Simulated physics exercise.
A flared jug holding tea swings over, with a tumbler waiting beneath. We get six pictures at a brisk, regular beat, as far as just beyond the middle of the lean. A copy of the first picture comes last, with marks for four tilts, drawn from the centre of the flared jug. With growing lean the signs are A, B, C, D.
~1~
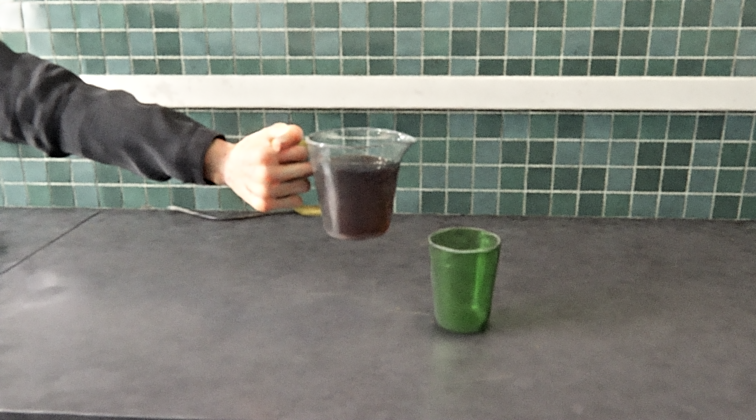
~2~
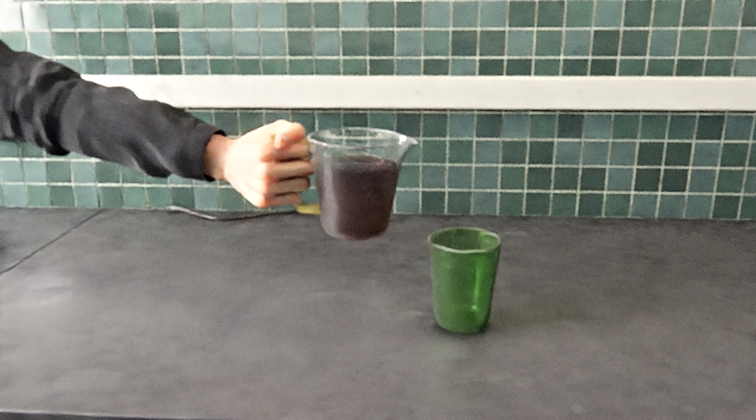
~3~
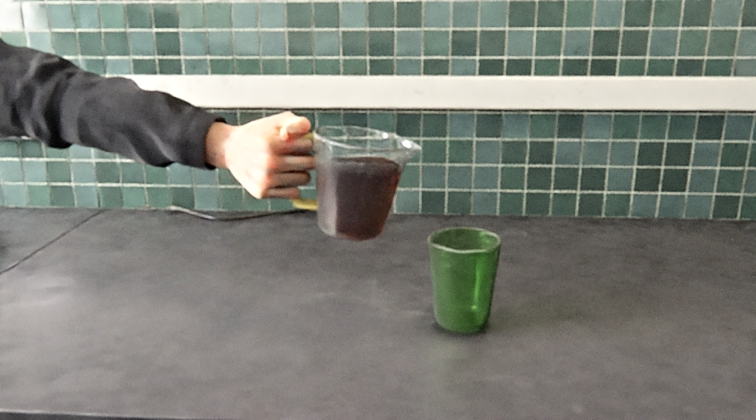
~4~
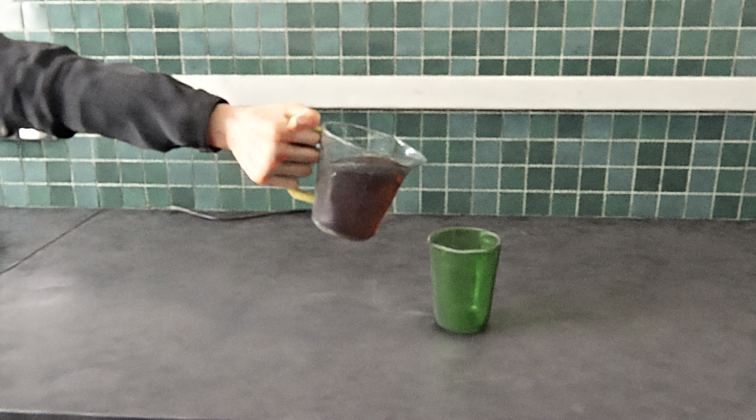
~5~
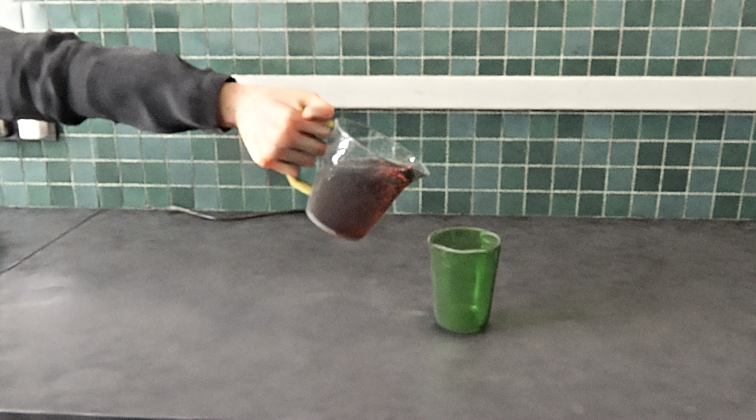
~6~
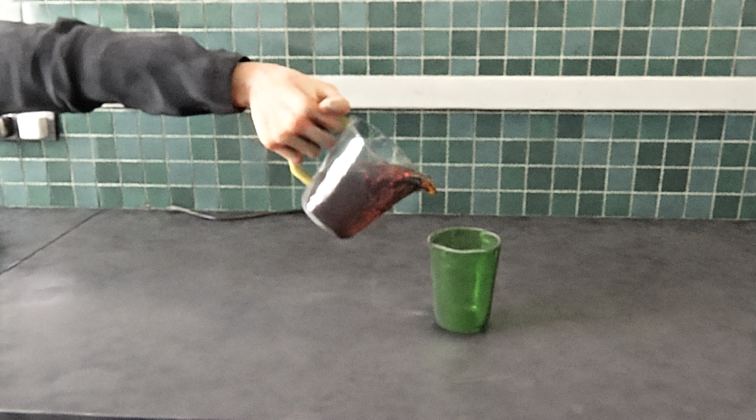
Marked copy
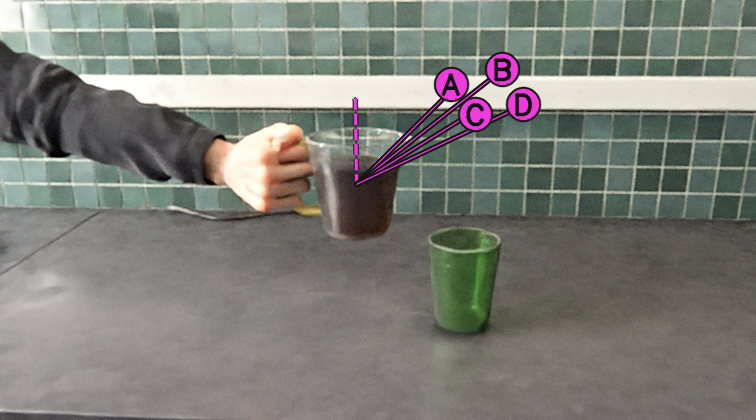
On a dark counter by a green tiled wall, a hand held a clear jug of dark liquid near a green tumbler, then tilted it steadily to the right until the liquid reached past the lip.
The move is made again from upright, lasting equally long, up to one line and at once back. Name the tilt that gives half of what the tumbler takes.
The best mark is C.
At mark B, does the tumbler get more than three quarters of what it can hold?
No, it does not.
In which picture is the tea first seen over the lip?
In picture 6.
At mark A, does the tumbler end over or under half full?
Under half.
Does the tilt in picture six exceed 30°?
Yes, it does.
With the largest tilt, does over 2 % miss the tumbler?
No, it does not.
On the marked copy, A at (442, 99); B at (489, 80); C at (458, 121); D at (508, 112).
For mark A, the tumbler ends with about 22 % of what it can hold.
For mark B, the tumbler ends with about 34 % of what it can hold.
For mark C, the tumbler ends with about 48 % of what it can hold.
For mark D, the tumbler ends with about 63 % of what it can hold.
